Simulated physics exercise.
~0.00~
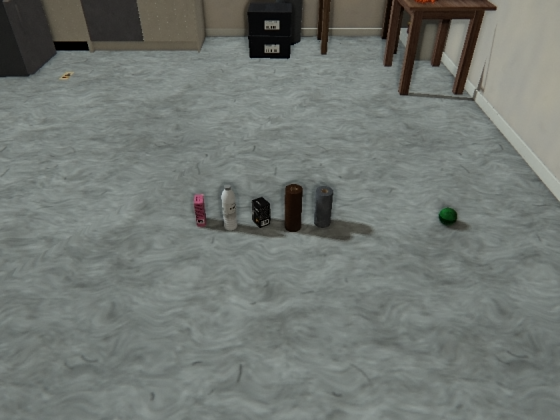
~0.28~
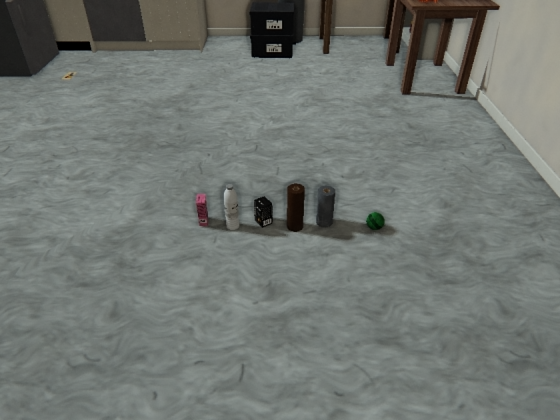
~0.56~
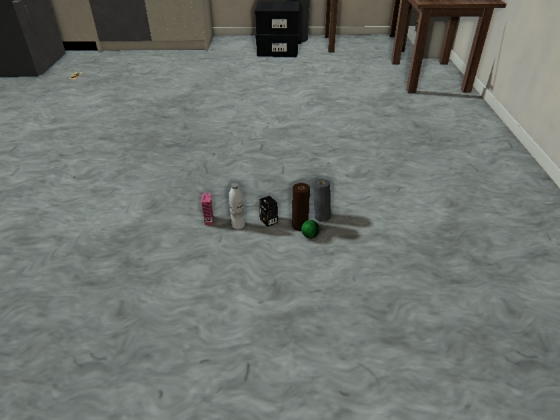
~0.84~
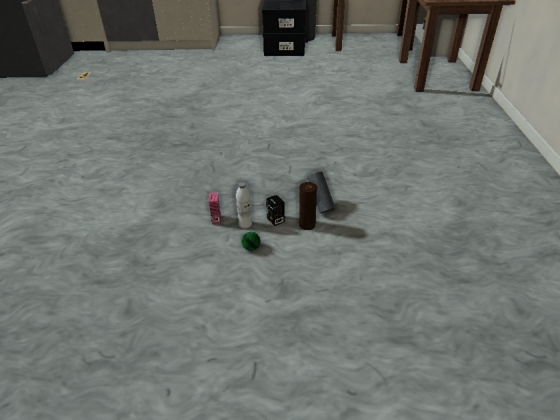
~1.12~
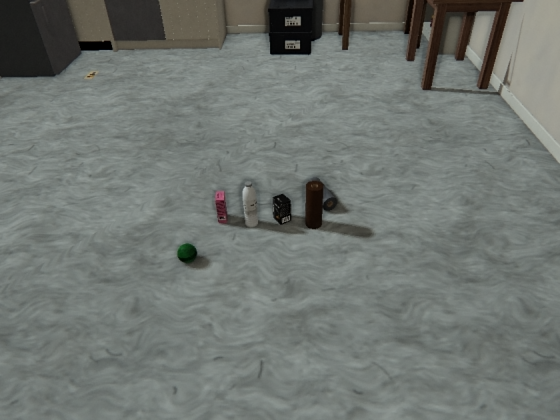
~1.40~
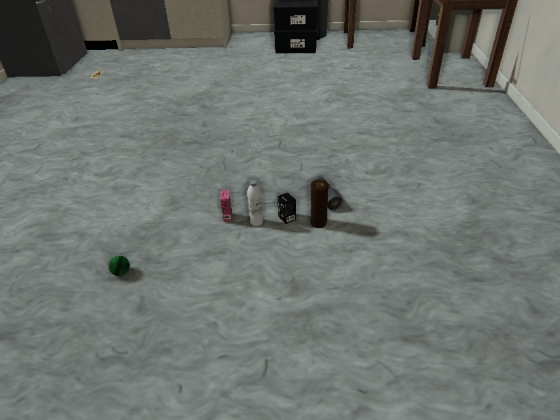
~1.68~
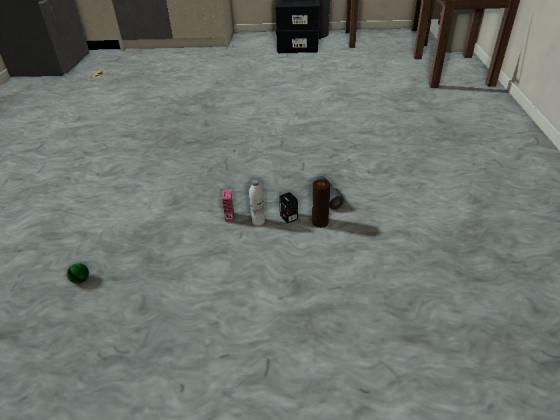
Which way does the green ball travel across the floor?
The green ball rolls to the left, passing in front of the row of standing items.
